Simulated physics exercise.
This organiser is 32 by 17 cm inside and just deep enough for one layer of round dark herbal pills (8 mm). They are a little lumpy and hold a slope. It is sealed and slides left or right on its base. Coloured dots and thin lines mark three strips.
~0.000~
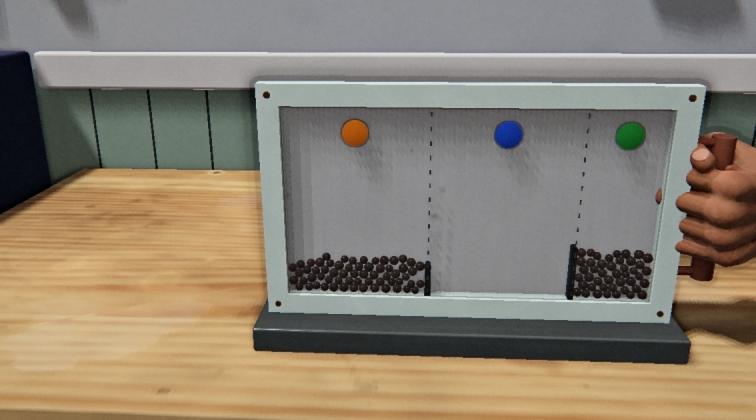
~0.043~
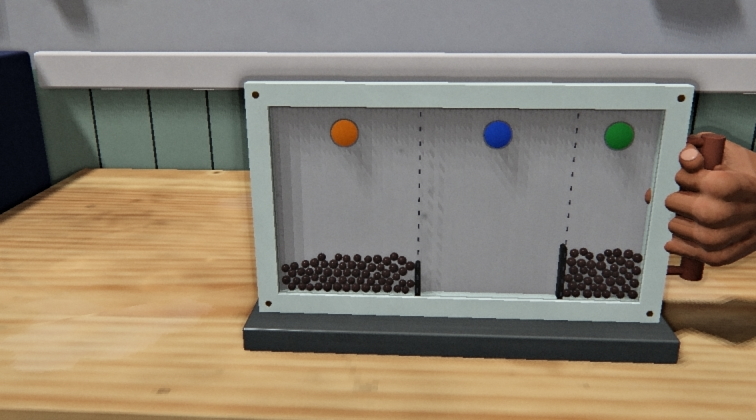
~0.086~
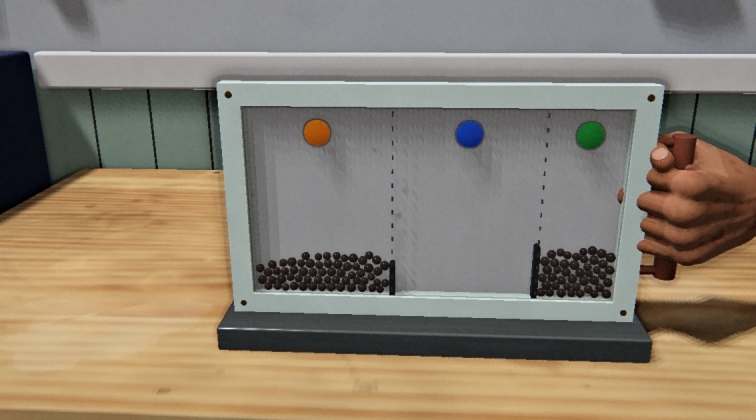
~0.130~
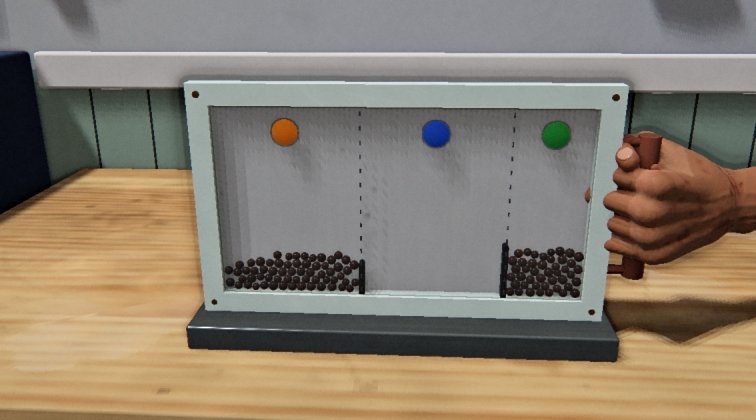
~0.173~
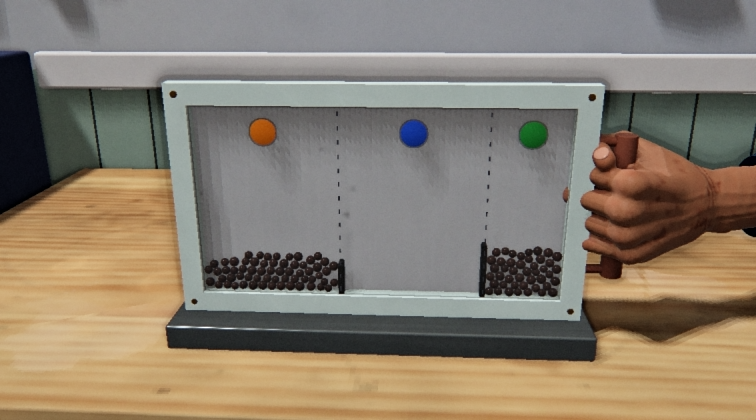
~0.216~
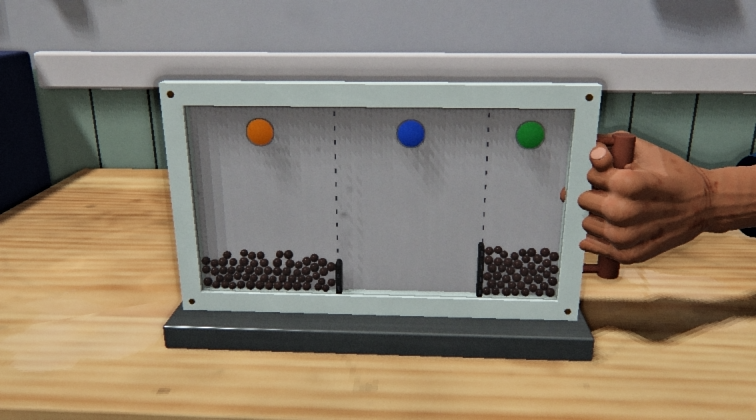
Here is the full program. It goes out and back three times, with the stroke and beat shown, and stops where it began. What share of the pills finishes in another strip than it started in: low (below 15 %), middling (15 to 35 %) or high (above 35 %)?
Share that moves: Low.
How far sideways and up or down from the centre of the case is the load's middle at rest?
About 1 cm left and 7 cm below.
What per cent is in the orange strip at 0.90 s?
About 60 per cent.
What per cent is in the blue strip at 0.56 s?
Some 0 per cent.
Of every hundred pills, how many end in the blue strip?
About 0 per cent.
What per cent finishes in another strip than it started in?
Roughly 0 per cent.
By 0.56 s, it is 7 cm to the left; the pills' middle is in line with and 6 cm below the centre; orange 60 %, green 40 %; 0 % have changed strip.
By 0.90 s, it is 4 cm to the left; the pills' middle is in line with and 6 cm below the centre; orange 60 %, green 40 %; 0 % have changed strip.
By 1.20 s, it is at its start; the pills' middle is 1 cm left of and 6 cm below the centre; orange 60 %, green 40 %; 0 % have changed strip.
Settled by 1.7 s, it is at its start; orange 60 %, blue 0 %, green 40 %; 0 % have changed strip.
